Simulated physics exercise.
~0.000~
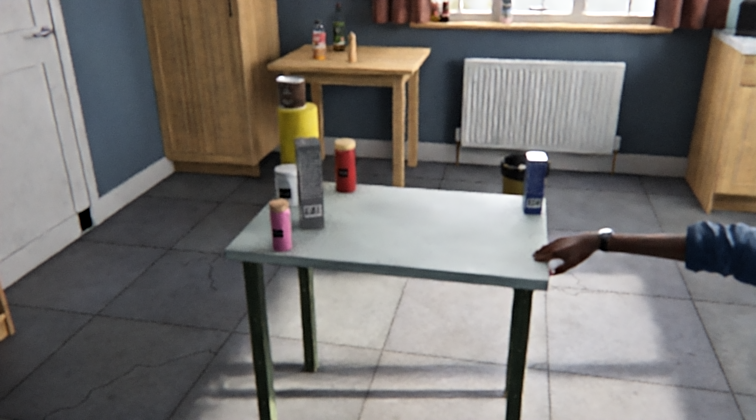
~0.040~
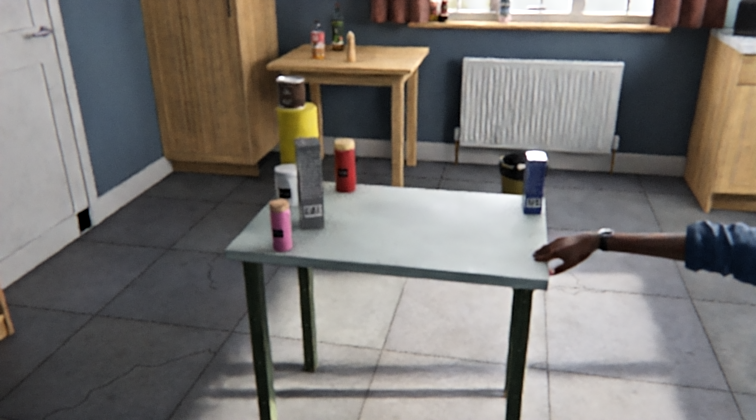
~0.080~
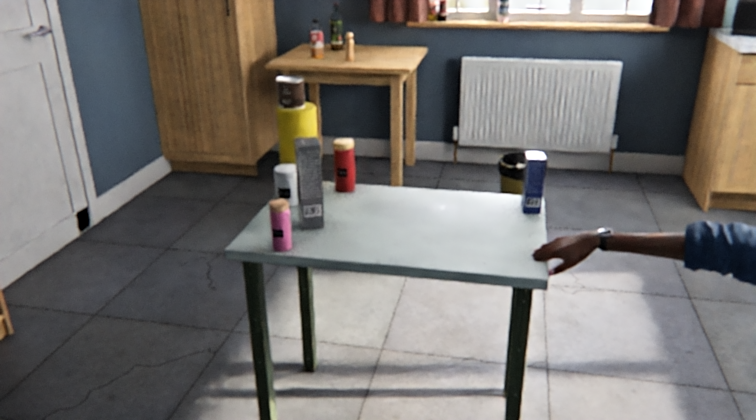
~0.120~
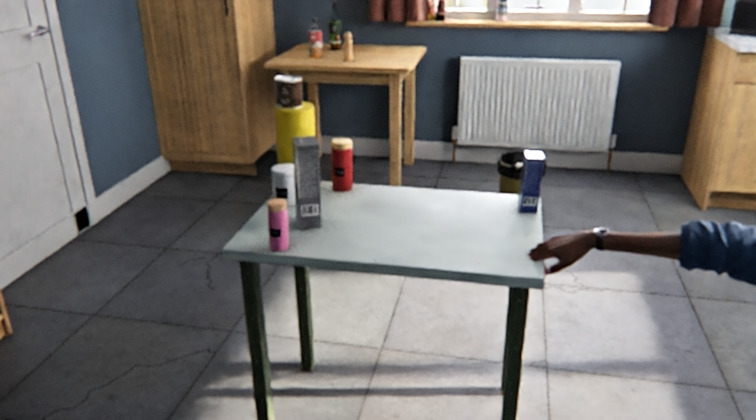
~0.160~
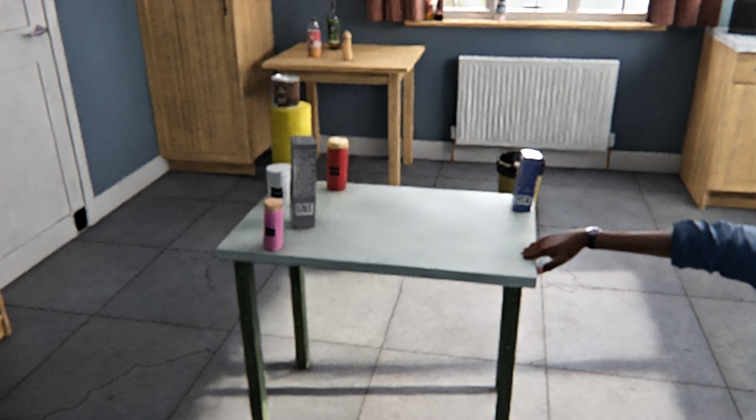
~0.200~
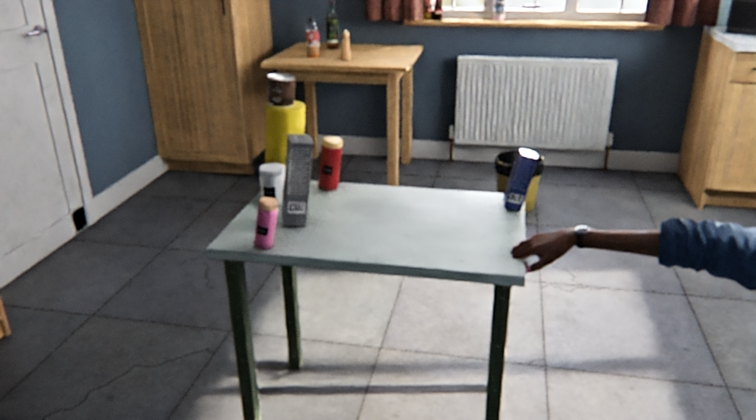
A pale side table, seen from slightly above by a still camera, slides a little to the left in a grey-tiled kitchen as a hand at its right edge pushes it. A brown tin above a yellow roll, a red jar, white jar, grey carton and pink shaker stand left, a blue carton right. After initial stillness, the table shifts, and the blue carton leans right, the grey carton and red jar tilting slightly.
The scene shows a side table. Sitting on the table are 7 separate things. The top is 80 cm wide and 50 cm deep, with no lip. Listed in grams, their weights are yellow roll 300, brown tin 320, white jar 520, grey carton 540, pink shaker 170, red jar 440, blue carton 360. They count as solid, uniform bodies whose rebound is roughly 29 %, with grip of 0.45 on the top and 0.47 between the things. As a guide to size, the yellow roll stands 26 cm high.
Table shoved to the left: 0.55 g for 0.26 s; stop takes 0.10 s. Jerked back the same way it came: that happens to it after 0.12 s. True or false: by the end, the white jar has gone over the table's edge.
True.
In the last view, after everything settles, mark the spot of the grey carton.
In the last view, its centre sits near (354, 206).
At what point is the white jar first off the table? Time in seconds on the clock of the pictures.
It happens near 0.5 s.
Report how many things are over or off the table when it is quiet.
7 of them.
Around 0.60 s, table shifted 25 cm; white jar and blue carton now off the table; grey carton on its side; red jar on its side.
Around 1.00 s, yellow roll and brown tin now off the table; grey carton on its side; red jar on its side.
Finally (1.6 s), off the table, yellow roll, brown tin, white jar and blue carton; on their side or leaning hard on the table, grey carton, pink shaker and red jar.
